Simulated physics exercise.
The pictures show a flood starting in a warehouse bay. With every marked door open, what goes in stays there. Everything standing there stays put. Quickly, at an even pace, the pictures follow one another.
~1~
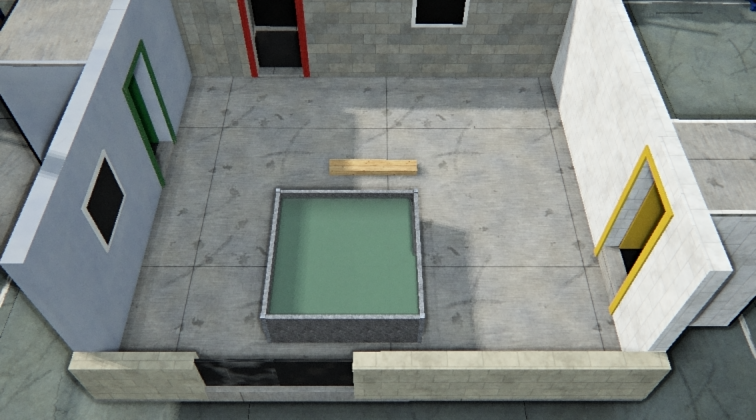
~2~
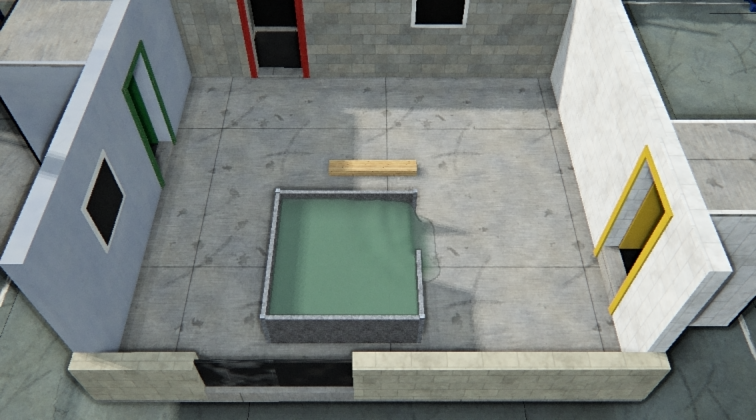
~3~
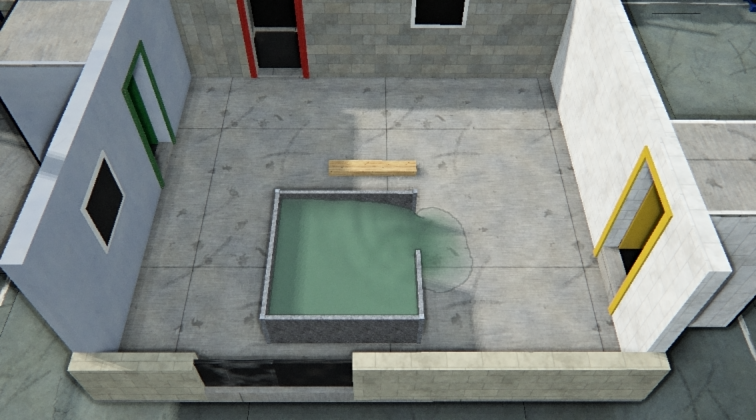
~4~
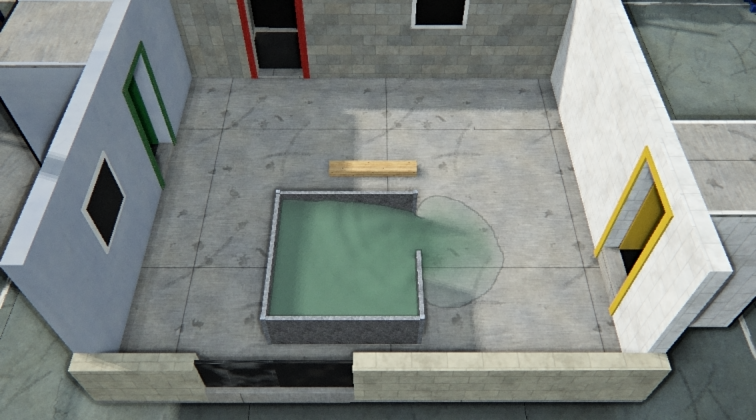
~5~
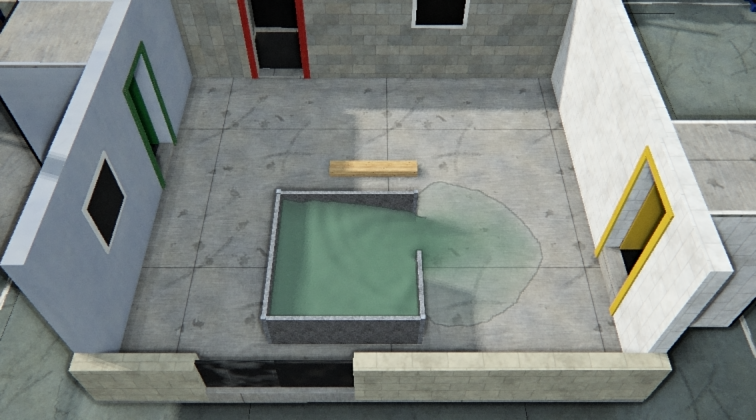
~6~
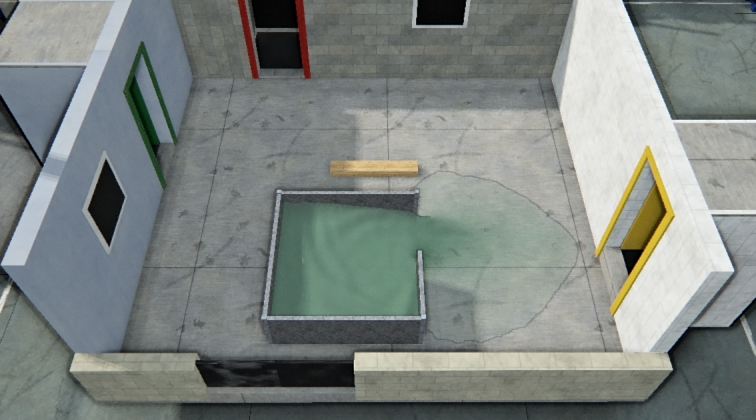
At first, a square tank of still green water stands whole on the concrete floor of a walled bay, near a wooden beam. Then water pours through a gap in its right side, and the thin, rounded sheet spreads steadily rightward across the floor, nearing the yellow-framed doorway.
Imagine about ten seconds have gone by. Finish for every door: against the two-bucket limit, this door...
The red door remains within it; the yellow door remains within it; the green door remains within it.
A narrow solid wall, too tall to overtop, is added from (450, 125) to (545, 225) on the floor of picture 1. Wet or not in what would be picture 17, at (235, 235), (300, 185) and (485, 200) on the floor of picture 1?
As listed: Not flooded, free of water, covered.
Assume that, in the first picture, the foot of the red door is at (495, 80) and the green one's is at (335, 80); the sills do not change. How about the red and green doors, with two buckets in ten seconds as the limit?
Well, the red door tops the limit, and the green door comes up short as well.
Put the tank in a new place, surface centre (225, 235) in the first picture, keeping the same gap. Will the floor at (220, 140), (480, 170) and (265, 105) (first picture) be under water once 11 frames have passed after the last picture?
One after the other: Dry, covered, clear.
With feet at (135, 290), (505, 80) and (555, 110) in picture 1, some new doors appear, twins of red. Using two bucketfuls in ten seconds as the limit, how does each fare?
Below, above, above.
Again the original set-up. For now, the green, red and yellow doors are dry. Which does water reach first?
That would be the one in yellow.
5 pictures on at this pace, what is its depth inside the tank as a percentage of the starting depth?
It comes to some 72 percent.
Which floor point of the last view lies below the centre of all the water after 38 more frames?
Roughly (438, 221) in the last picture.
A moment on, water covers 25 % of the floor; the red door not reached, the yellow door wet at the sill, nothing in, the green door not reached.
Next, water covers 30 % of the floor; the red door not reached, the yellow door wet at the sill, nothing in, the green door not reached.
Then, water covers 40 % of the floor; the red door not reached, the yellow door wet at the sill, nothing in, the green door not reached.
Later, water covers 70 % of the floor; the red door wet at the sill, nothing in, the yellow door wet at the sill, nothing in, the green door not reached.
In the end, water covers 90 % of the floor; the red door wet at the sill, nothing in, the yellow door wet at the sill, nothing in, the green door wet at the sill, nothing in.
